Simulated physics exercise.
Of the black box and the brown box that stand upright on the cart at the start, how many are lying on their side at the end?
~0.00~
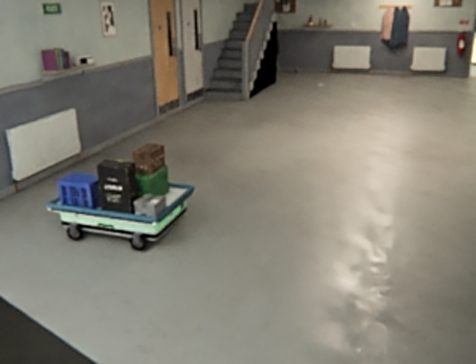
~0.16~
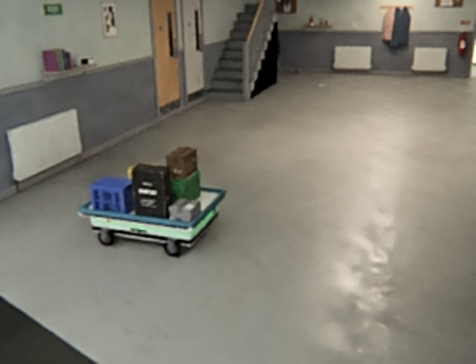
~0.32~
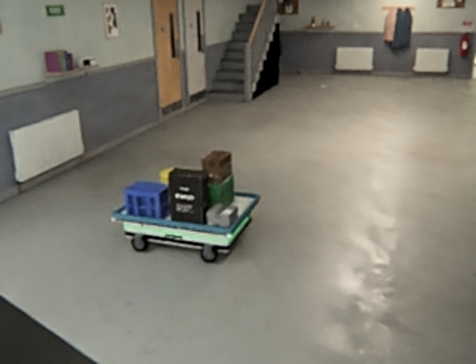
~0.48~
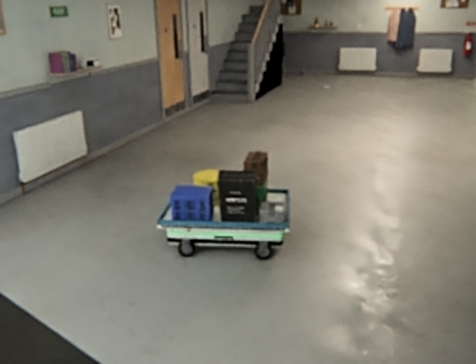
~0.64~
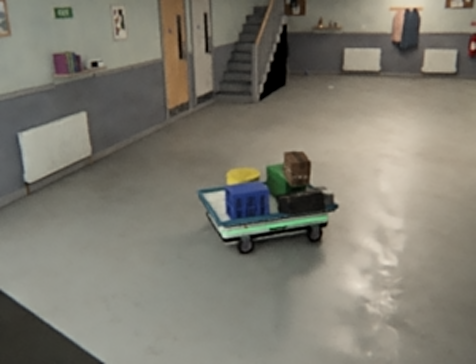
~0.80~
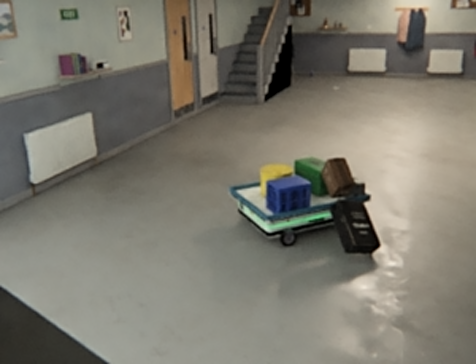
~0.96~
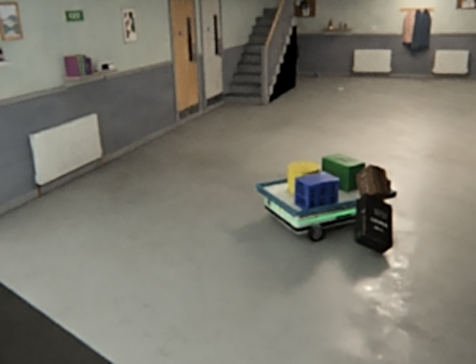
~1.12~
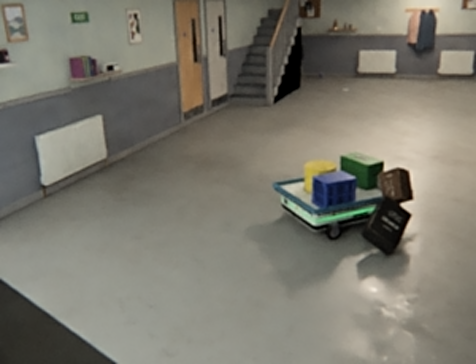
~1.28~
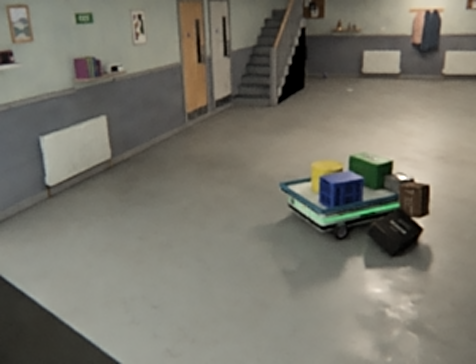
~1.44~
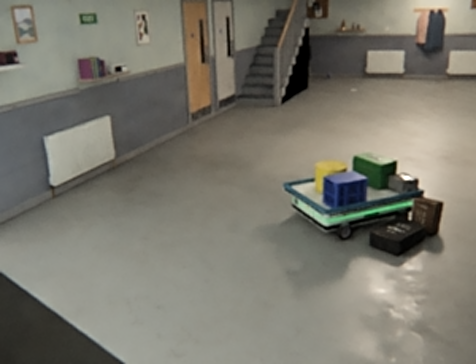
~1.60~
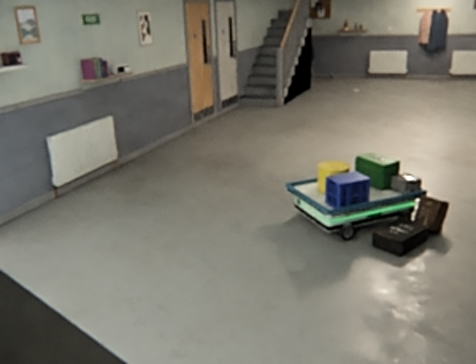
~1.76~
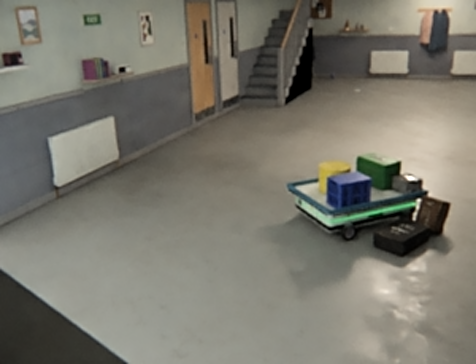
Two of them are. Both the black box and the brown box end up on their sides on the floor next to the cart.
